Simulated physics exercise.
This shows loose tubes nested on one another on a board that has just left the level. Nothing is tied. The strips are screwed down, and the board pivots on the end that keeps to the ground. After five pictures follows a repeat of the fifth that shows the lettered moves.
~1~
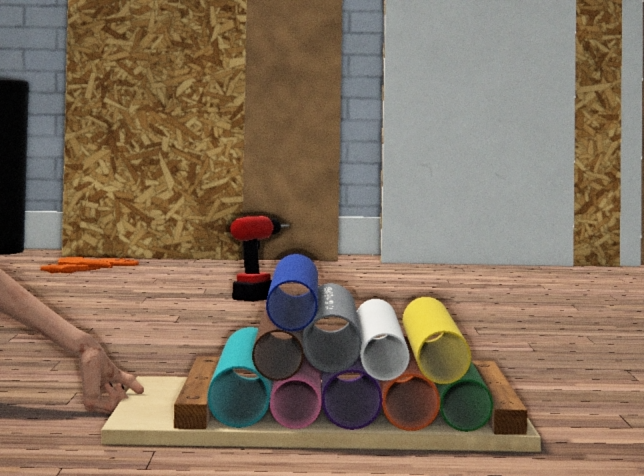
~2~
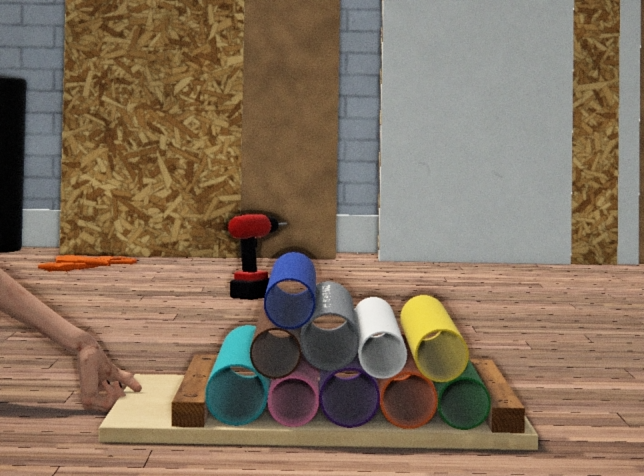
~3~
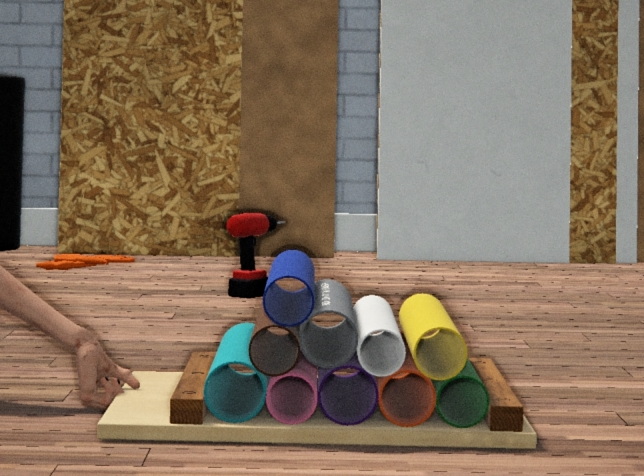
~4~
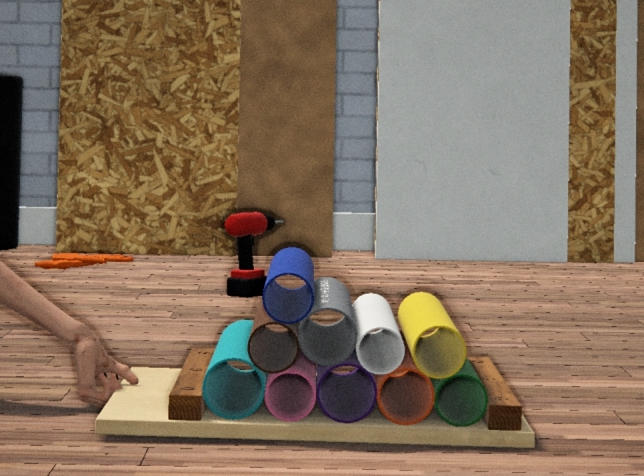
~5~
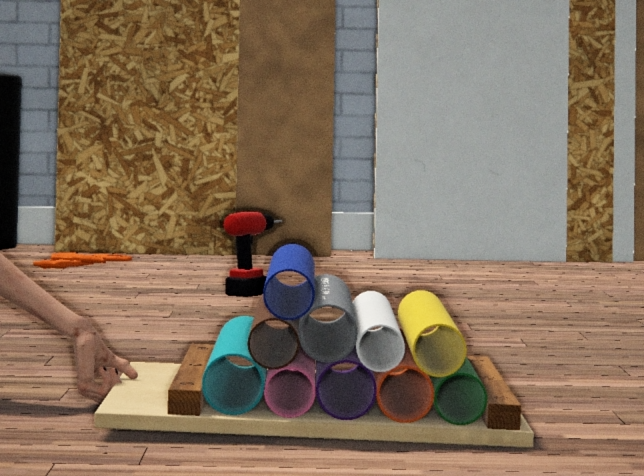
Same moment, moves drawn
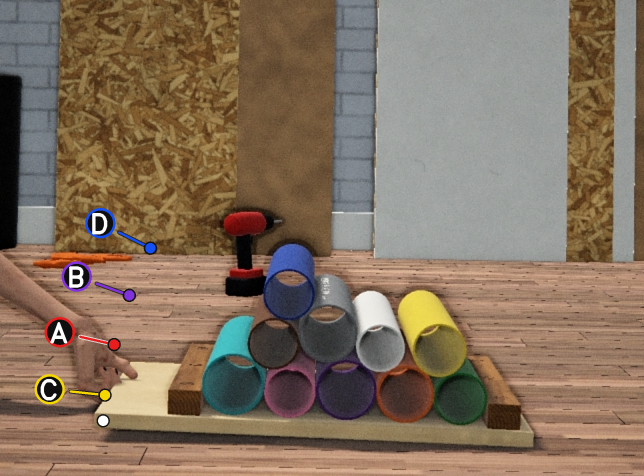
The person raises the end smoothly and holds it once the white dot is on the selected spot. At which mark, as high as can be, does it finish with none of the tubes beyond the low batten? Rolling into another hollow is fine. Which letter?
Mark B is as high as it can go.
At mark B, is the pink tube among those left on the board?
Yes, with B.
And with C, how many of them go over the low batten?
The count is none.
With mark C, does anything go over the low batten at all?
At C: No.
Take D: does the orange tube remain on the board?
Yes, with D.
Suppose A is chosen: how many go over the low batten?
At A the number is none.
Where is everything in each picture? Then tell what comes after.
In the first picture, white tube (385, 356); brown tube (278, 355); grey tube (332, 343).
In the second picture, grey tube (330, 341); blue tube (289, 304).
In the third picture, board (317, 395); turquoise tube (235, 392); orange tube (408, 398).
In the fourth picture, board (315, 393); turquoise tube (234, 388); pink tube (290, 396).
In the fifth picture, board (315, 389); turquoise tube (233, 384); pink tube (290, 392).
On the marked copy, A at (114, 345); B at (129, 295); C at (105, 395); D at (151, 248); the white dot at (103, 421).
Following B. Soon after the start, board at 14°.
Later, board at 19°.
In the end, board at 19°, none over the low batten.
As for the rest, A none over the low batten; C none over the low batten; D five over the low batten.
